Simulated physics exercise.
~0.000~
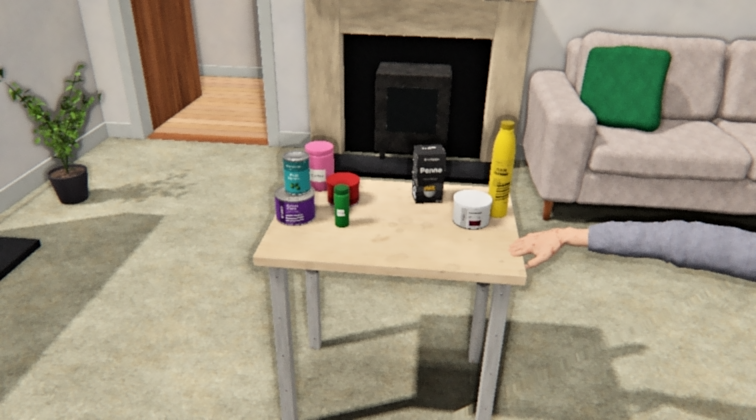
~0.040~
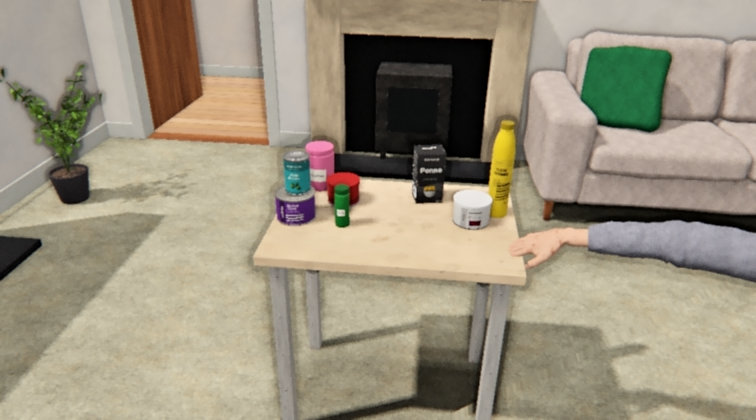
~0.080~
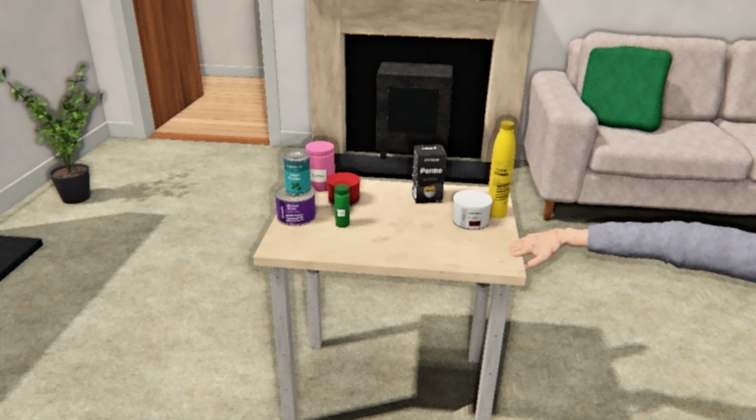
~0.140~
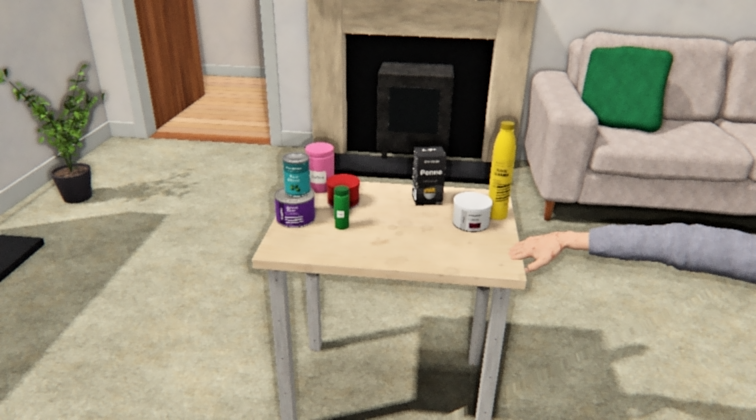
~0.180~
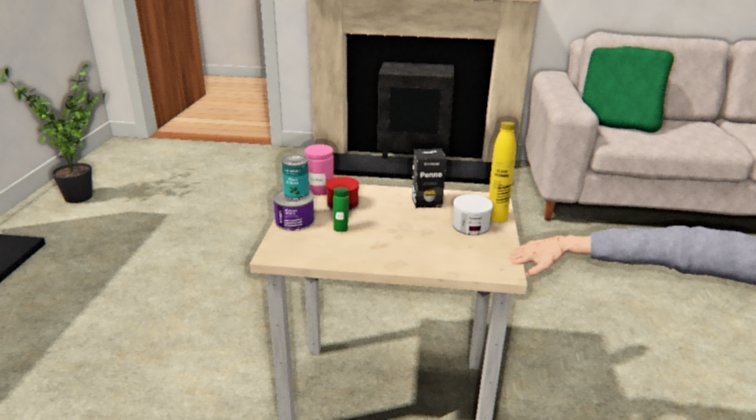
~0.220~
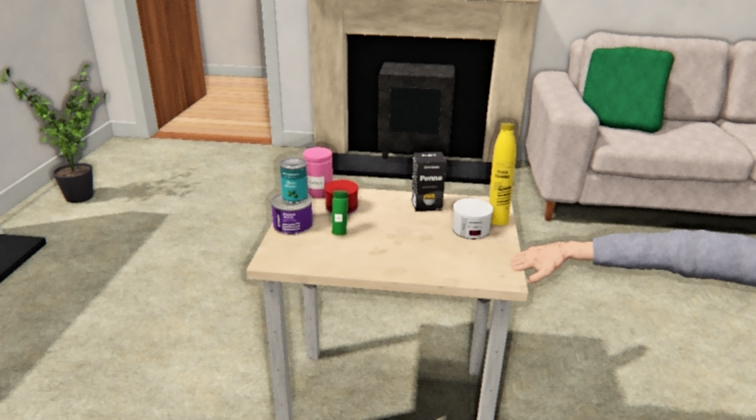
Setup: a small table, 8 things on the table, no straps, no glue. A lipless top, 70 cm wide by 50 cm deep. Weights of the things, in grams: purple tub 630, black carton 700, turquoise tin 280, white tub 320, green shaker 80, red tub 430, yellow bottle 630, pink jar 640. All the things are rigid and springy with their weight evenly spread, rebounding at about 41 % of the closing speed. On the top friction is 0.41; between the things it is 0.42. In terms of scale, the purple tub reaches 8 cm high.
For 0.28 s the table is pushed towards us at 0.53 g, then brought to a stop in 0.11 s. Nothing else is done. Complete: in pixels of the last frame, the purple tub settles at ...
... near (263, 271).
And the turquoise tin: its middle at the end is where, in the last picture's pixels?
Look near (263, 236) and you'll find it.
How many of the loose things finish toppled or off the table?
Tally: 2.
Around 0.32 s, table along by 18 cm; purple tub shifted 4 cm near (285, 228); green shaker at 69° to upright; yellow bottle at 41° to upright.
Around 0.52 s, table along by 29 cm; purple tub shifted 3 cm near (266, 264); yellow bottle on its side; green shaker on its side.
Around 0.62 s, table along by 29 cm; purple tub shifted 6 cm near (263, 271); yellow bottle on its side; green shaker on its side.
Finally (2.6 s), on their side or leaning hard on the table, green shaker and yellow bottle; not toppled but over 5 cm from the start, purple tub, black carton, turquoise tin, white tub, red tub and pink jar. Final places as that camera would see them, purple tub near (263, 271).
